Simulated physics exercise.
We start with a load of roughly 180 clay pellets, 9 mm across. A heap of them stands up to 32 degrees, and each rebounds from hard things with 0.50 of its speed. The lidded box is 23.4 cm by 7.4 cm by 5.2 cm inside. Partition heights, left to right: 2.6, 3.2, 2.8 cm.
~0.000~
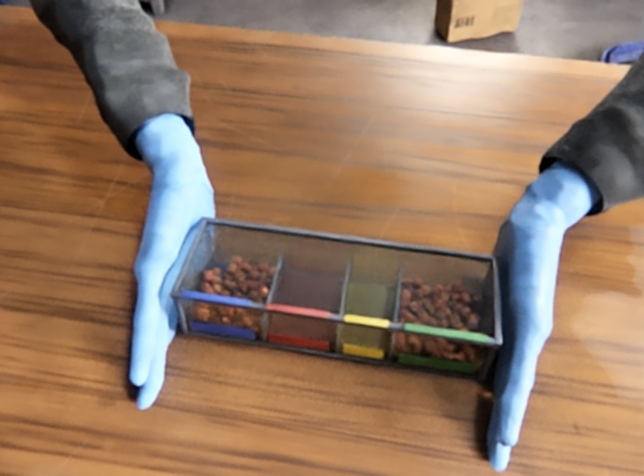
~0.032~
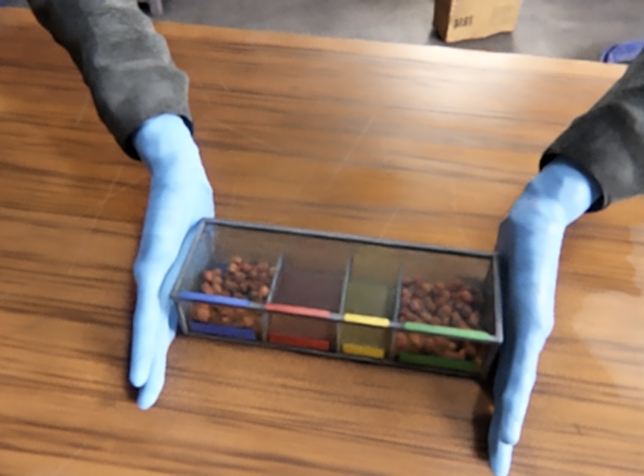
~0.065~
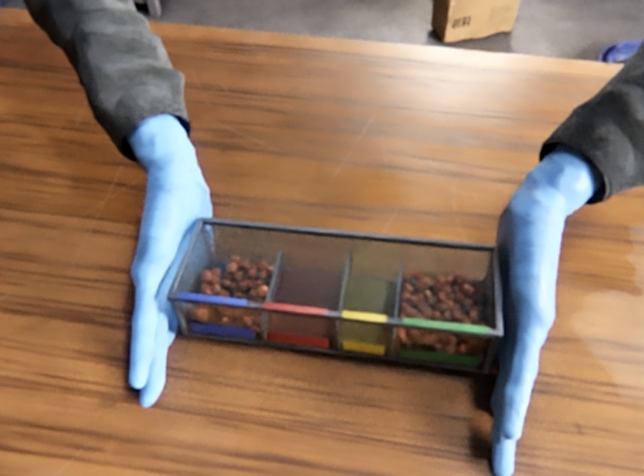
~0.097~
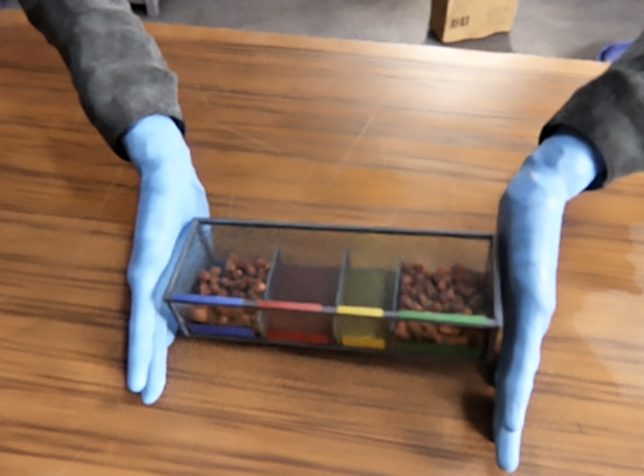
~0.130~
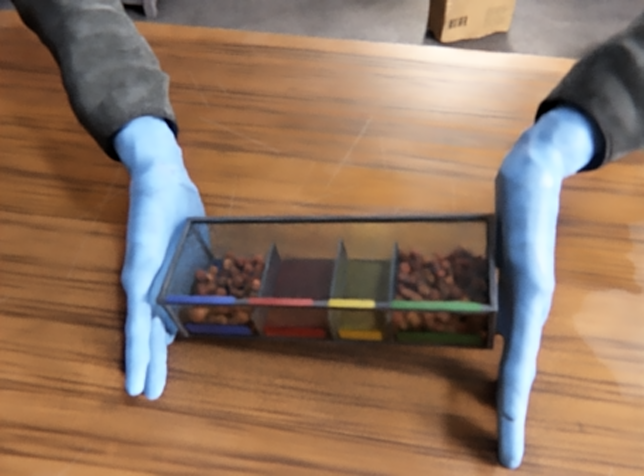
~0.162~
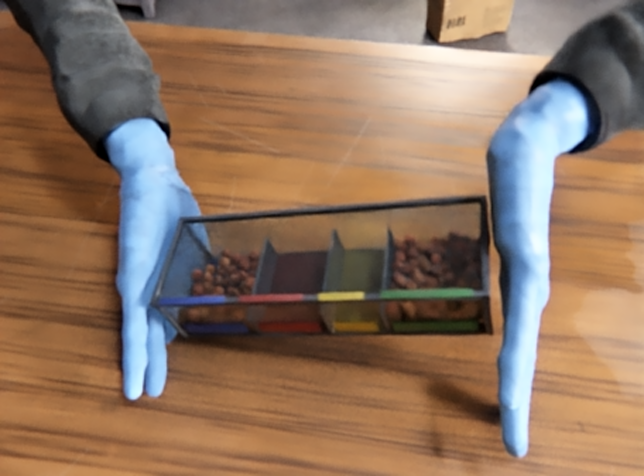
Blue-gloved hands holding a clear divided box of reddish-brown pellets between flat palms above a wooden table, tilting its right end upward.
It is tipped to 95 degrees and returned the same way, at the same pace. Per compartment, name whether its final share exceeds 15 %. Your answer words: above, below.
Red compartment - below; blue compartment - above; green compartment - above; yellow compartment - below.
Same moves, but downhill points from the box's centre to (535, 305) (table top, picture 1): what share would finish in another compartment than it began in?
My best guess is some 40 per cent.
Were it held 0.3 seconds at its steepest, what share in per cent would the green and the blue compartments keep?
Result - green: 35 %; blue: 55 %.
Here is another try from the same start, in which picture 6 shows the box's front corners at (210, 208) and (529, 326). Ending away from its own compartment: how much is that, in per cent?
In that case about 30 percent.
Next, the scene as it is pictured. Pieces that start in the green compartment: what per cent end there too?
Close to 50 in a hundred.
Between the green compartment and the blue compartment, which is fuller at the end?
Answer: Blue.
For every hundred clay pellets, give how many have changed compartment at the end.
Somewhere around 30 percent.
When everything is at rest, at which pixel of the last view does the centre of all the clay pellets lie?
Approximately (253, 312) in the last picture.
After 0.71 s, tilt 95 degrees; red 5 %, blue 40 %, green 45 %, yellow 10 %.
After 1.08 s, tilt 41 degrees; red 5 %, blue 55 %, green 35 %, yellow 5 %.
After 1.54 s, tilt 0 degrees; red 5 %, blue 55 %, green 30 %, yellow 10 %.
In the end, at 1.8 s, red 5 %, blue 55 %, green 30 %, yellow 10 %.
